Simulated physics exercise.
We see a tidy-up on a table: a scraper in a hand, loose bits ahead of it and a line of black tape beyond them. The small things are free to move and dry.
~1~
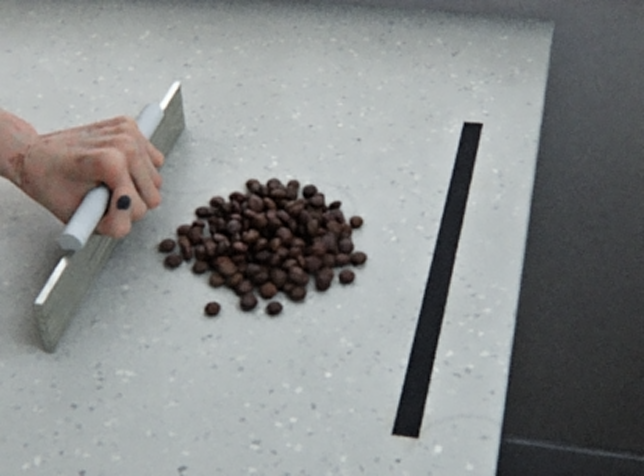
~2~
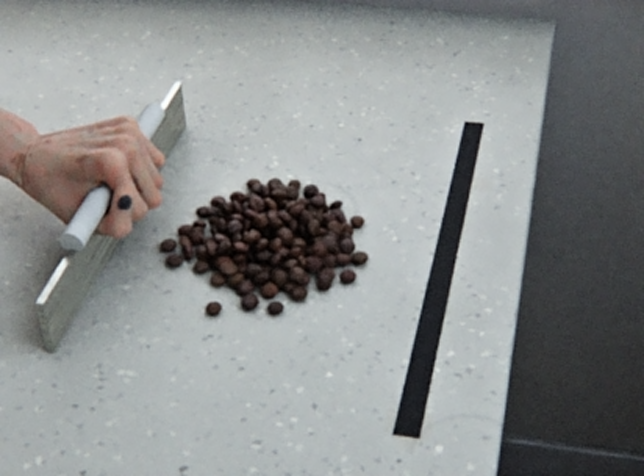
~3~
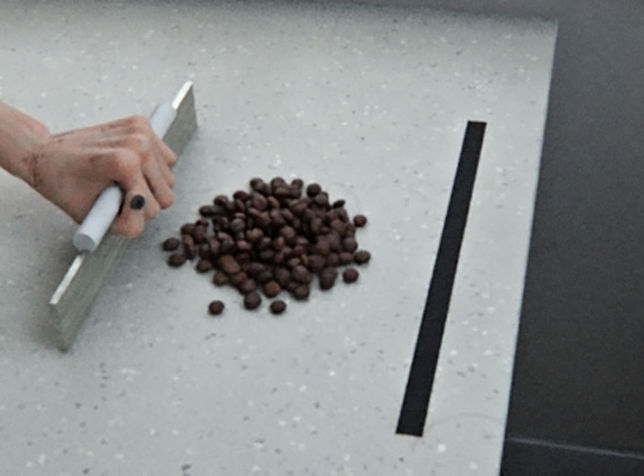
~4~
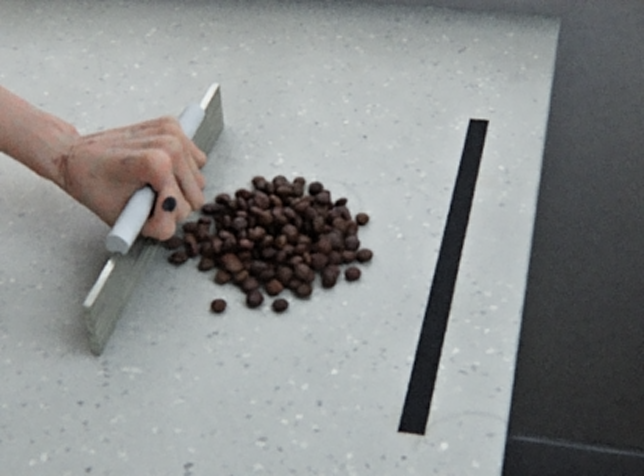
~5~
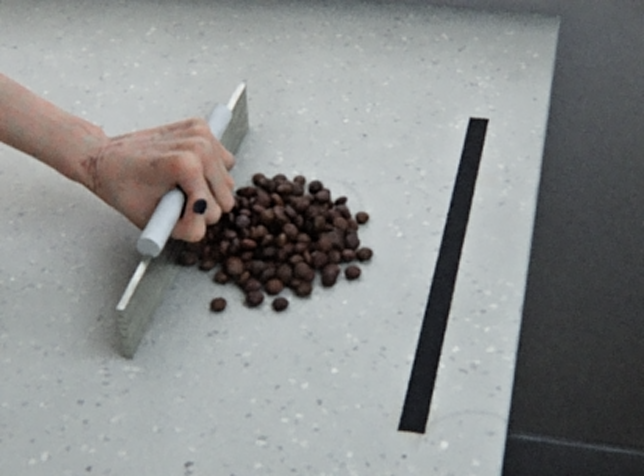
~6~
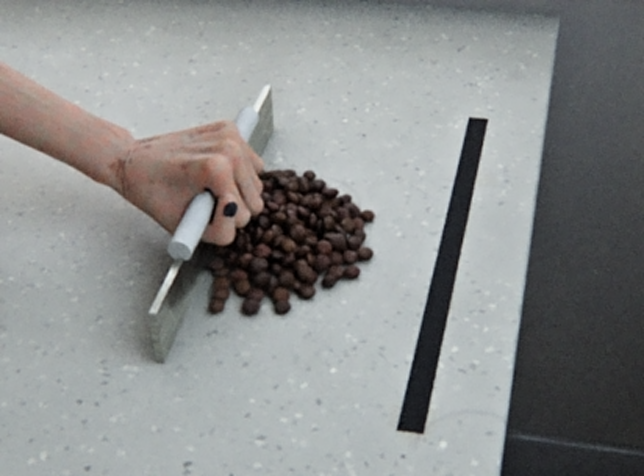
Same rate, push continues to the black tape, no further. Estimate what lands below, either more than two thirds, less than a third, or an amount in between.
What lands below is between a third and two thirds.
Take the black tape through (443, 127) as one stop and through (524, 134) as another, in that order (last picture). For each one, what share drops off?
Roughly 10 % and 100 %.
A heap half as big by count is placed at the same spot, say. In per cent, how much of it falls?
Roughly 20 percent.
Shortly afterwards, scraper still moving, near (342, 198); heap all on the table, its front near (473, 271).
Next, scraper stopped at the black tape; heap near a third over the edge.
Some moments later, scraper stopped at the black tape; heap near half over the edge.
In the end, scraper stopped at the black tape; heap near half over the edge.
